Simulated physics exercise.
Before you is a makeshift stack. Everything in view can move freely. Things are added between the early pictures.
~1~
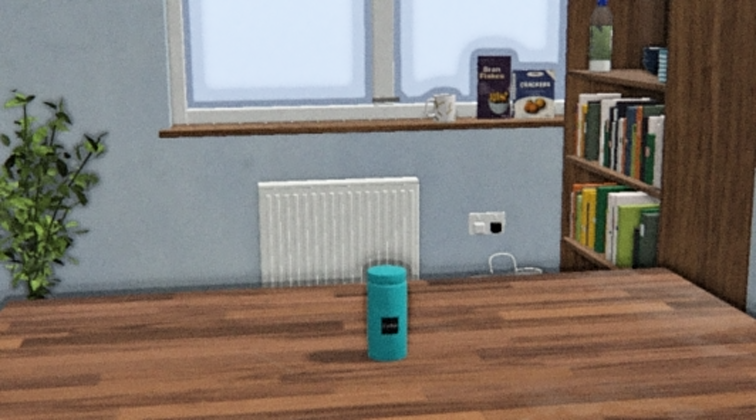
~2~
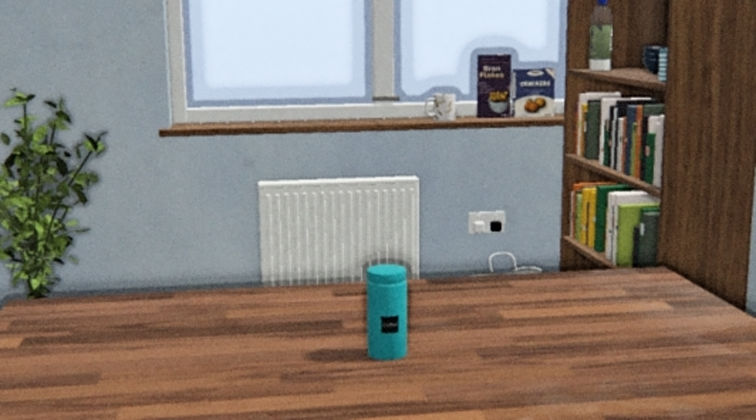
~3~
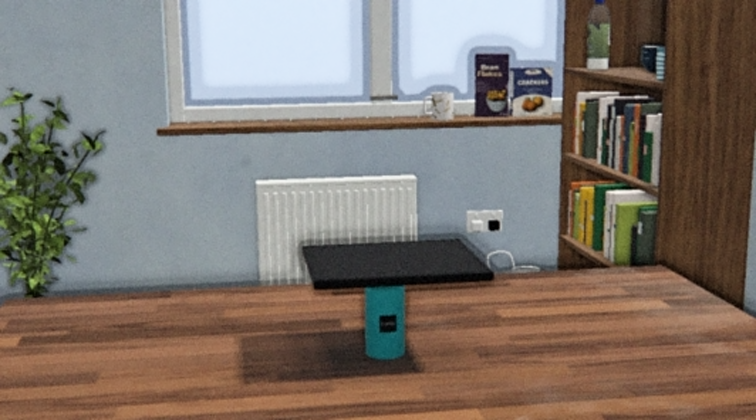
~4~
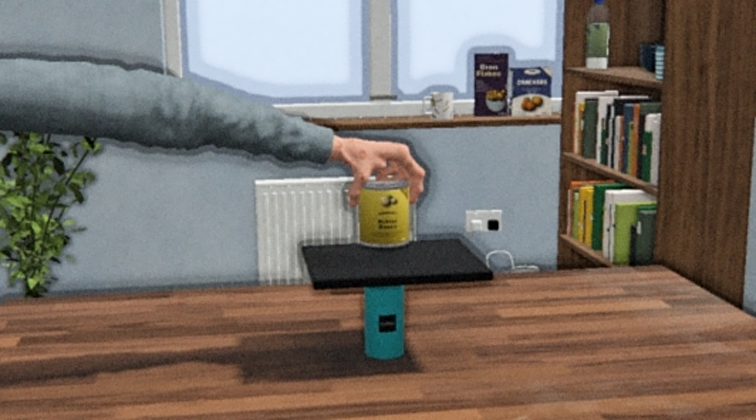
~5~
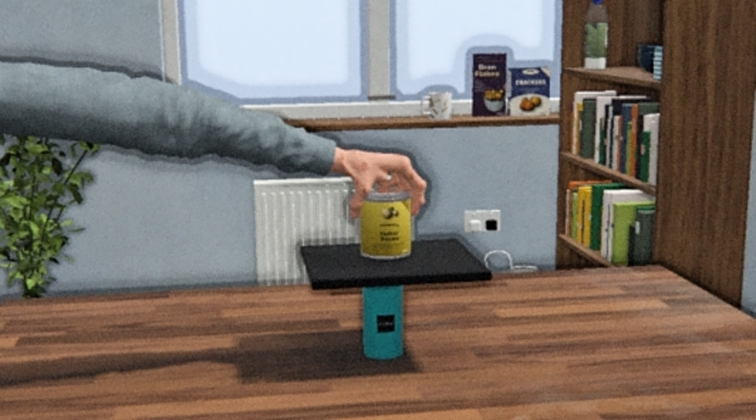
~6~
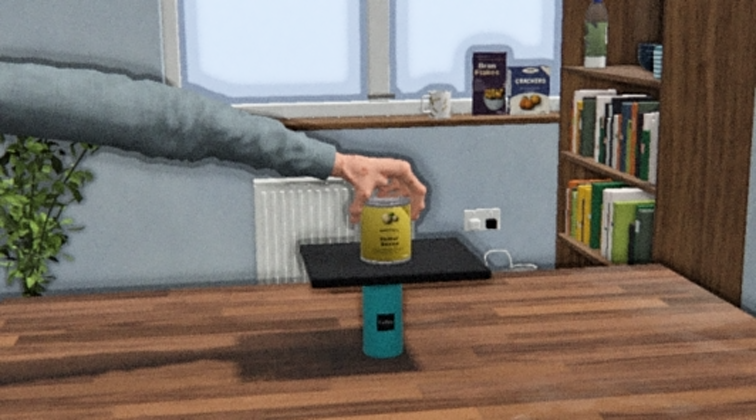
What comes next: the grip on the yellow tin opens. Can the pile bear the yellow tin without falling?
The stack stands firm.
Then, 0.30 s past the last view, nothing moves.
Then, 0.70 s past the last view, yellow tin resting near (385, 230).
Finally, all 3 still in place. Final places as the last picture's camera would see them, yellow tin near (385, 230). The stack holds.
